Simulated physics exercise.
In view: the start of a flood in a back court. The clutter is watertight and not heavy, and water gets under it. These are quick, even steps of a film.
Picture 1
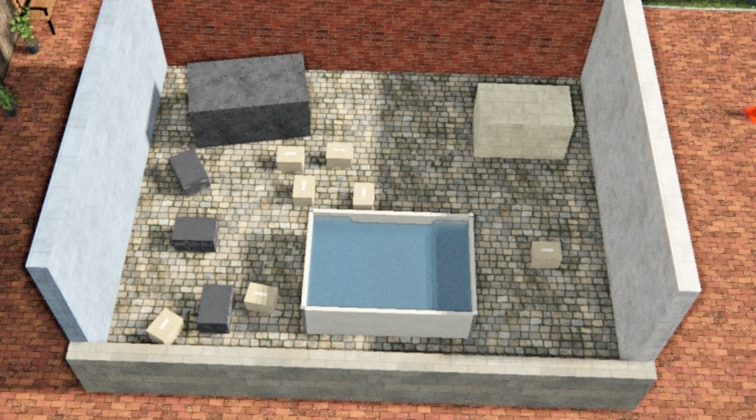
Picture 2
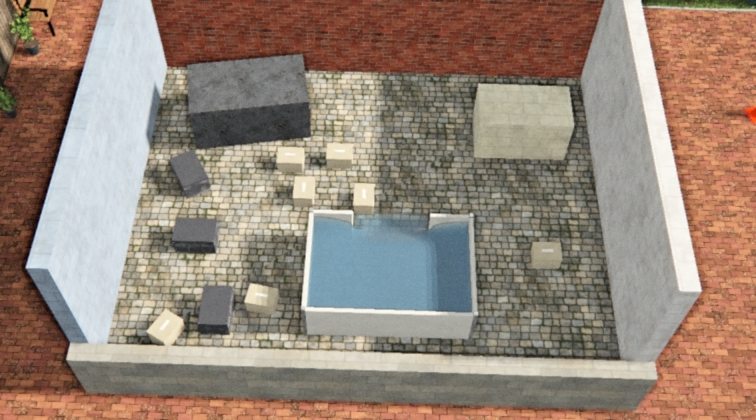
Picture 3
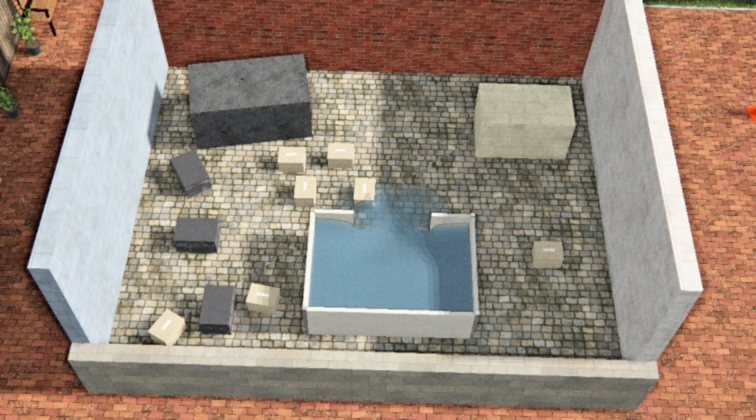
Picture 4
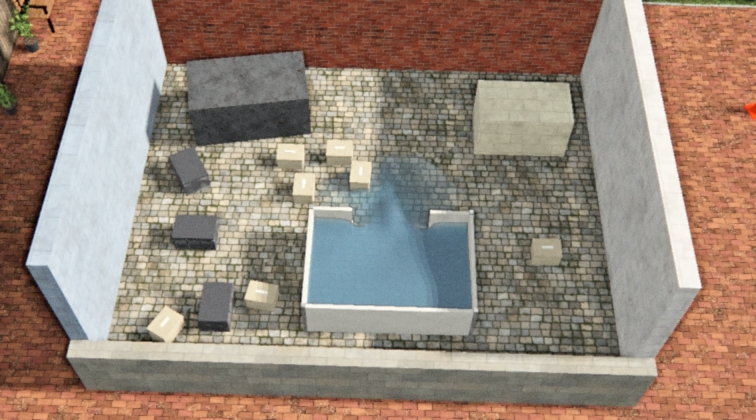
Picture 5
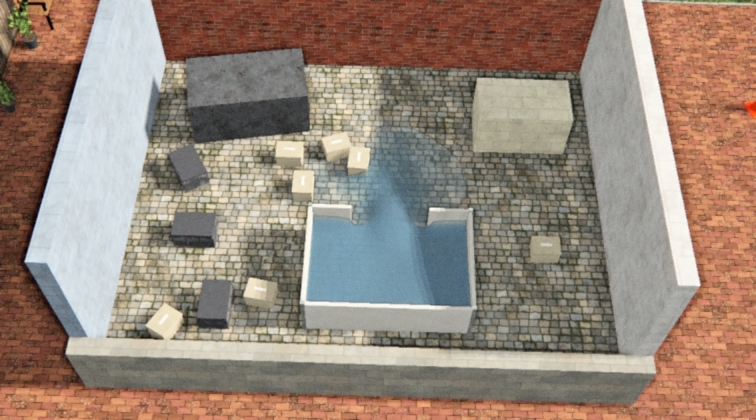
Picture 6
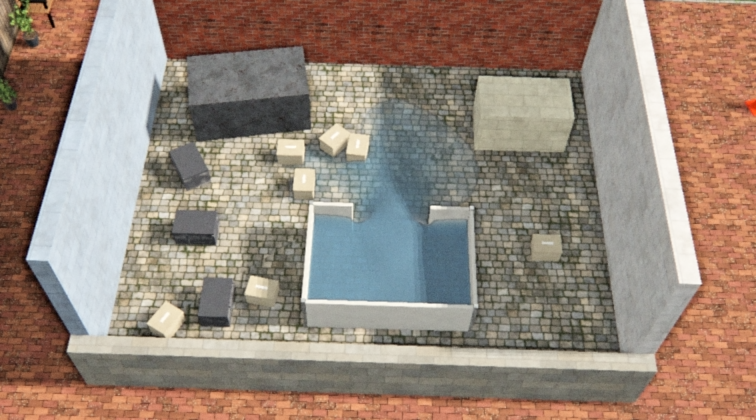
Water pours out through a gap in the back wall of a white-walled pool and spreads over the cobbles of a walled court, pushing the nearest pale box back beside another, which shifts and turns slightly.
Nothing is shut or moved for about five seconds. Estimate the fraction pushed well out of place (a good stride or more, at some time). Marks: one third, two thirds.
That comes to under a third.
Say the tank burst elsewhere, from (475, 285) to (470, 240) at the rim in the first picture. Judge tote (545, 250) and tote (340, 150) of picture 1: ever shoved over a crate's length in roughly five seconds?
In that order: Shifted that much, short of that.
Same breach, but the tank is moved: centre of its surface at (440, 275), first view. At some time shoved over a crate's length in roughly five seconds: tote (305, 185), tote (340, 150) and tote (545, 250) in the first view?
In that order: Short of that, shifted that much, no.
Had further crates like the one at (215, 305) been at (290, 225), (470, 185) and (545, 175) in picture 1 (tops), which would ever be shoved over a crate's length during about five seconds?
In that order: Under that, less than that, no.
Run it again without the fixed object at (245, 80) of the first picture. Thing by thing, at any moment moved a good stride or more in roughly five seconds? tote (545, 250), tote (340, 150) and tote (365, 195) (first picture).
As listed: Less than that, moved that far, swept aside.
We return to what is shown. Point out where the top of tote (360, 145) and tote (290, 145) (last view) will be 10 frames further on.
Near (301, 59) and (250, 158).
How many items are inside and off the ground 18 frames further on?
The number is 1.
A moment on, 2 of 10 are well off their spots; 0 afloat.
Next, 3 of 10 are well off their spots; 1 afloat.
Later, 3 of 10 are well off their spots; 1 afloat.
In the end, 3 of 10 are well off their spots, and 3 have been at some point; 2 afloat.
